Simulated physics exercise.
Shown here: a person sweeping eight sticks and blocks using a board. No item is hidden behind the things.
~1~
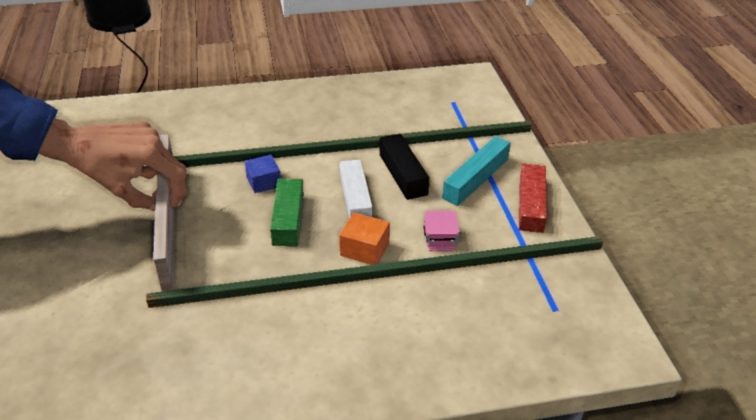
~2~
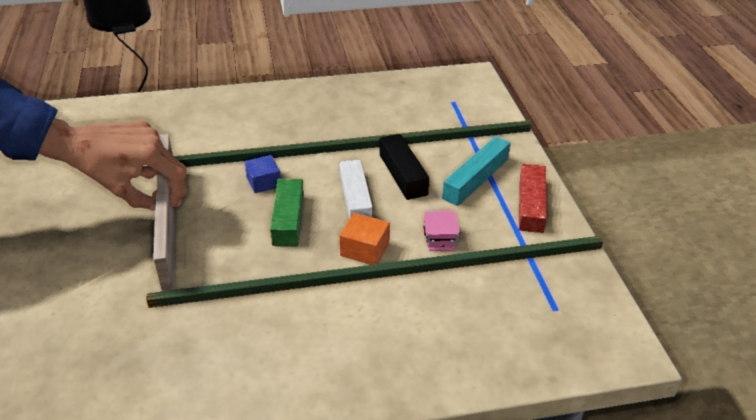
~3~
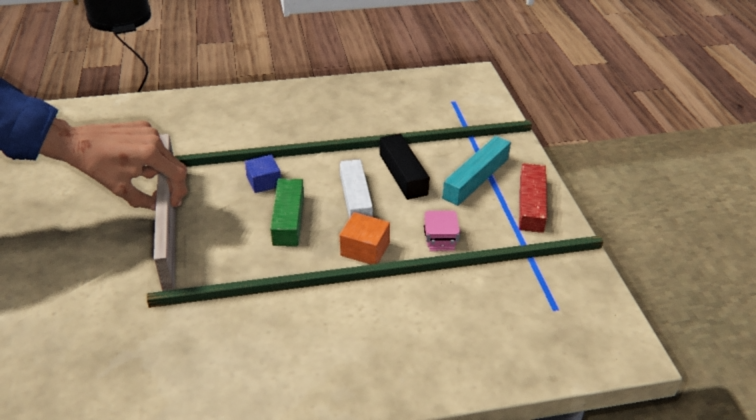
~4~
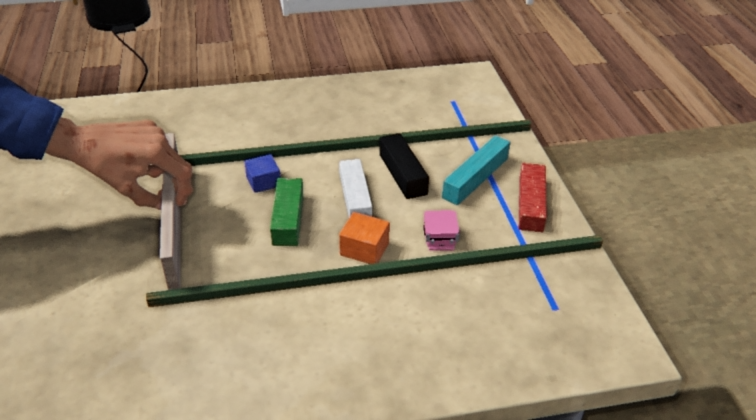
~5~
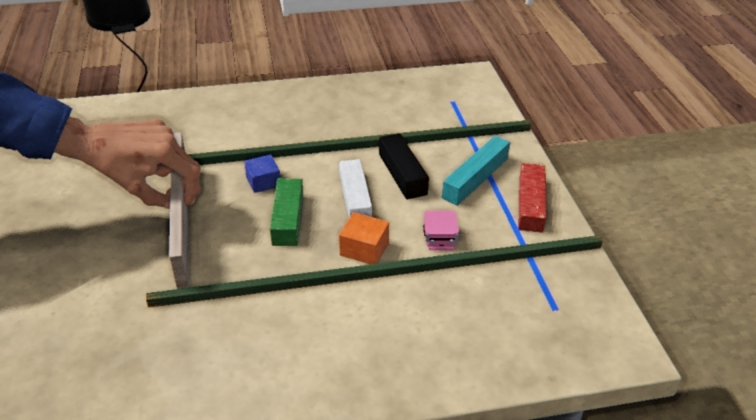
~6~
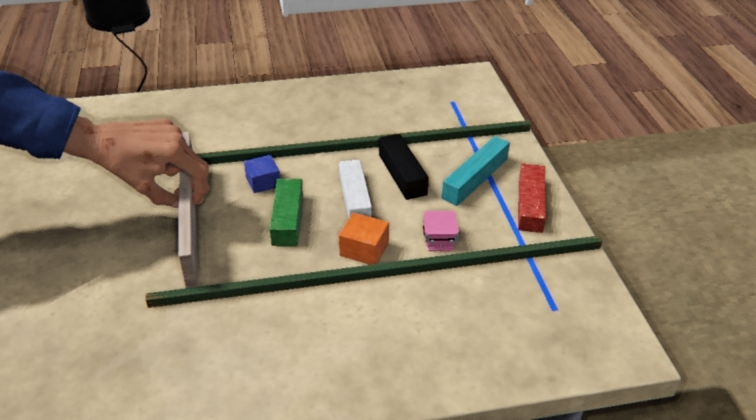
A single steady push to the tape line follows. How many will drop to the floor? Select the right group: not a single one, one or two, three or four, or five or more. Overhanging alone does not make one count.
The number going over the edge will be one or at most two.
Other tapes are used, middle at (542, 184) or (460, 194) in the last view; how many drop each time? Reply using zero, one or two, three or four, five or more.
Five or more; zero.
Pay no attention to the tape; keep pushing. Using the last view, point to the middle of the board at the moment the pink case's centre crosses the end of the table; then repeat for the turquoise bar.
I'd say about (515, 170) for the first one and about (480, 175) for the second.
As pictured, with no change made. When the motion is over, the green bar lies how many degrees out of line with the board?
About 0° out of line.
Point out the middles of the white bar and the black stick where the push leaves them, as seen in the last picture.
In the last view, the middles sit near (528, 171) and near (543, 151).
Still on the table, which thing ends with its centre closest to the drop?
Black stick.
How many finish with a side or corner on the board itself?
That would be 3 of them.
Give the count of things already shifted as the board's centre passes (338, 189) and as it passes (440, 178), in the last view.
Tally: First 4; then 8.
Soon after, none off yet; red bar at rest near (532, 197); turquoise bar at rest near (477, 170); pink case at rest near (440, 231).
After that, none off yet; red bar at rest near (532, 197); turquoise bar displaced a little near (492, 173); pink case displaced about its own width near (471, 227).
In the end, the number that fall off is one or two; gone, turquoise bar and red bar.
